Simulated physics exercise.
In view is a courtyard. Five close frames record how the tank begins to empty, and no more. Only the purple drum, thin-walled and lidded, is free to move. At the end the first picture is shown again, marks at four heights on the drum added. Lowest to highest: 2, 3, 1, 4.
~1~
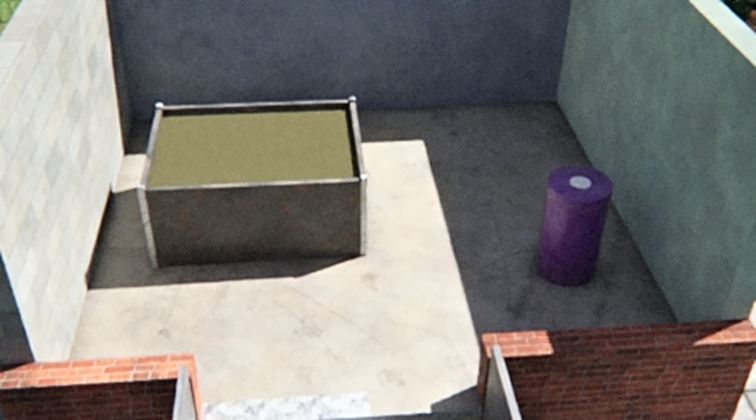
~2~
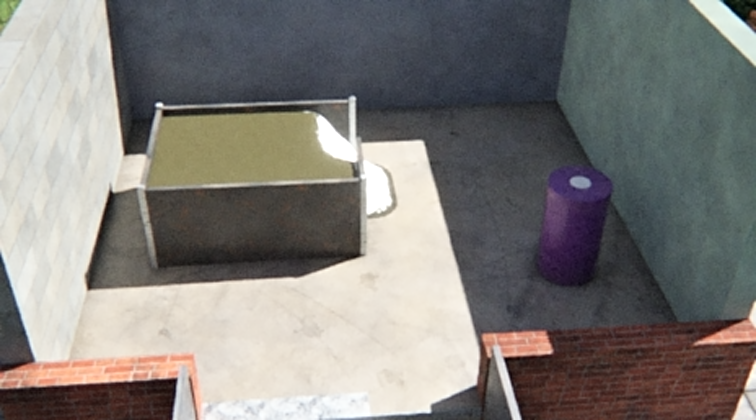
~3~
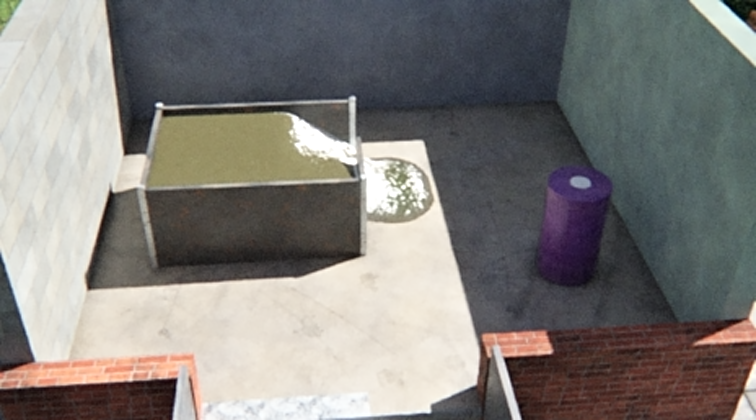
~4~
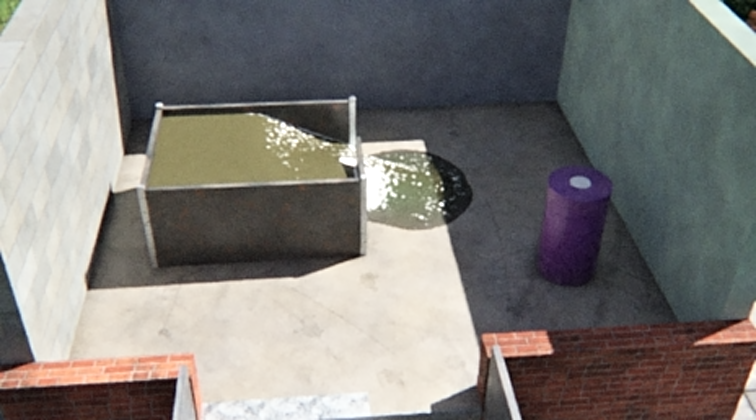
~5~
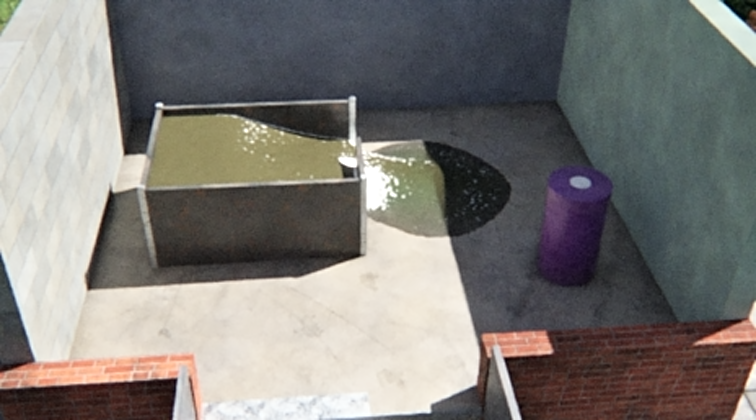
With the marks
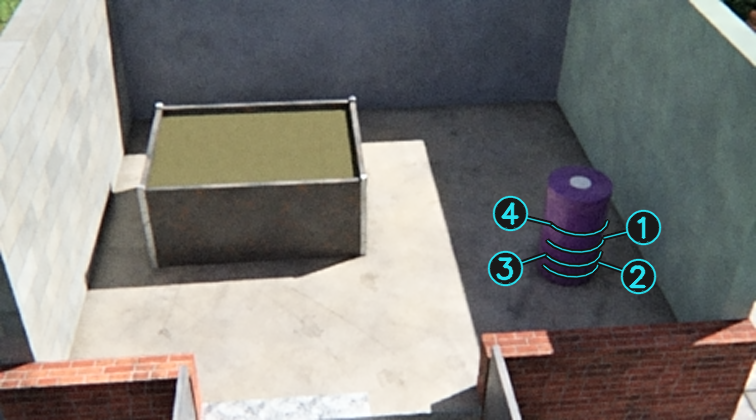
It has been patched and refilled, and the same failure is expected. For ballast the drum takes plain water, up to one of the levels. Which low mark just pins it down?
Take 3.
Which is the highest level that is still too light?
2 it is.
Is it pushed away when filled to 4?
No, that is safe.
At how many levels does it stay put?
Three of the four.
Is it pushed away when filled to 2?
Yes, that goes wrong.
On the marked copy, 1 at (581, 252); 2 at (576, 276); 3 at (578, 266); 4 at (585, 234); from the bottom up 2, 3, 1, 4.
Choosing 1, it does not move.
Choosing 2, it is pushed about its own width away.
Choosing 3, it does not move.
Choosing 4, it does not move.
